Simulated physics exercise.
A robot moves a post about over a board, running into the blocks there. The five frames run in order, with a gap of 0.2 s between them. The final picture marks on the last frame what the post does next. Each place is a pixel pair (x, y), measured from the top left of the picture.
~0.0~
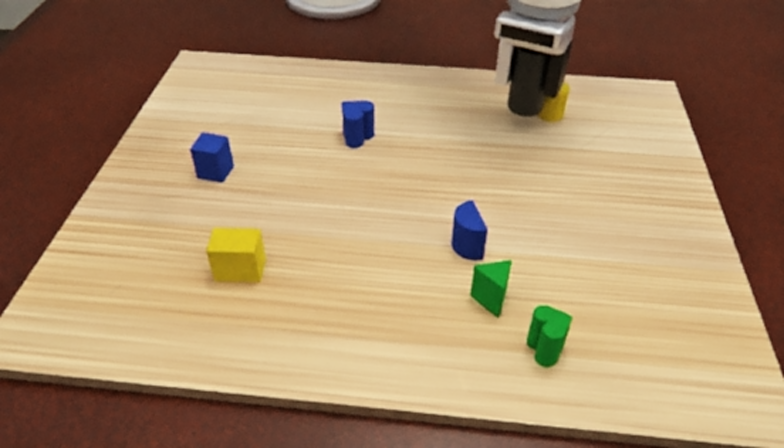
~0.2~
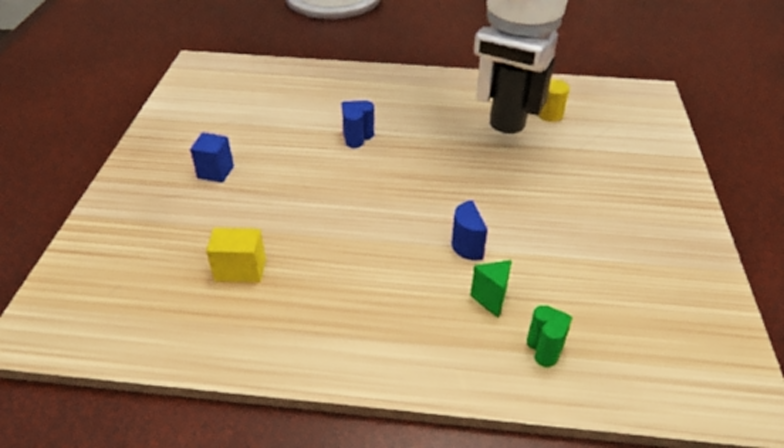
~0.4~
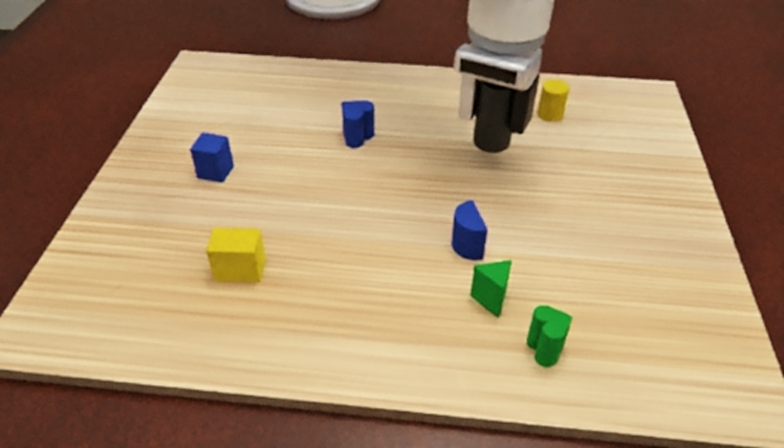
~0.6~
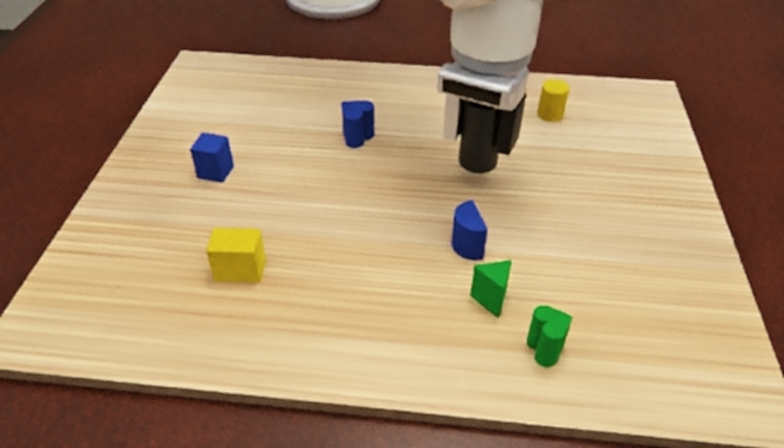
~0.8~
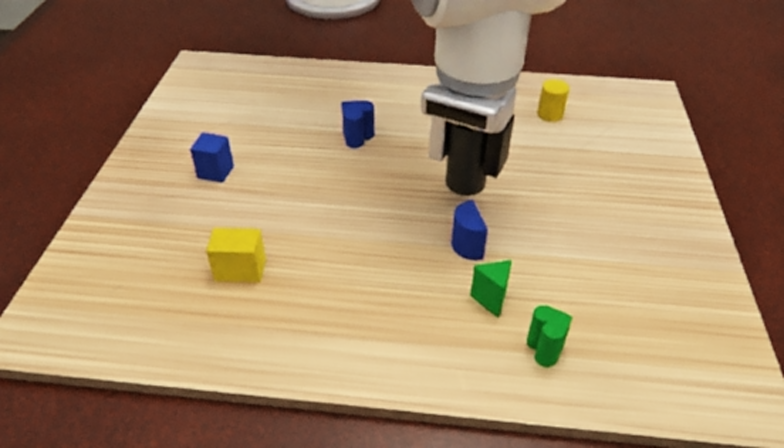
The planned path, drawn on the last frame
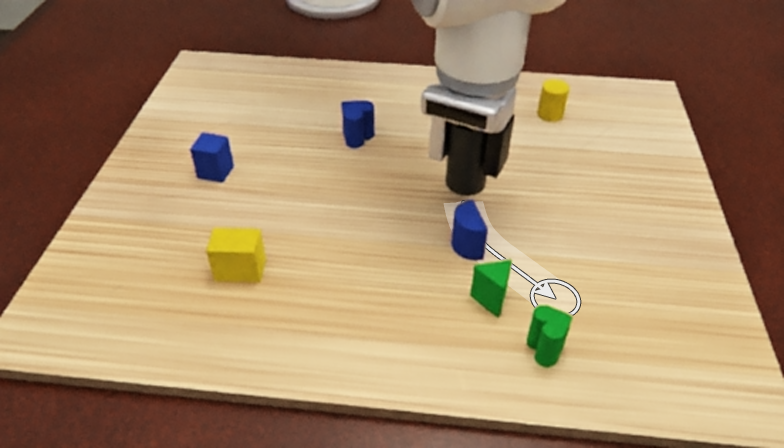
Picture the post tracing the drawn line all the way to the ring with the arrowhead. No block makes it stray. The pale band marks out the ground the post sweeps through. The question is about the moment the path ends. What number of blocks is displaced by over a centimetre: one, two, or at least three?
It displaces one.
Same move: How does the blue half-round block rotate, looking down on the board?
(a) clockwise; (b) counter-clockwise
Letter a.
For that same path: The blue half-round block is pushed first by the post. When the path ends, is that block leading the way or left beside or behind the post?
I'd say it has come free.
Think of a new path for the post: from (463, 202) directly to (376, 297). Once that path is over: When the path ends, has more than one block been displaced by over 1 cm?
No - that is not the case.
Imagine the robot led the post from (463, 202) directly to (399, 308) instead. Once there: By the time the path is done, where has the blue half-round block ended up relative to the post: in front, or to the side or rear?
Beside or behind, I predict.
Path on the board, from (463, 202) via (477, 236) and (513, 267), ending at (555, 298).
On the path given first. One third of the way, post at (480, 217); blue half-round block at (469, 236), turned 30° clockwise.
Two thirds of the way, post at (517, 248); blue half-round block at (476, 248), turned 85° clockwise.
At the end, post at (561, 279); blue half-round block at (476, 248), turned 85° clockwise; green triangular block in place.
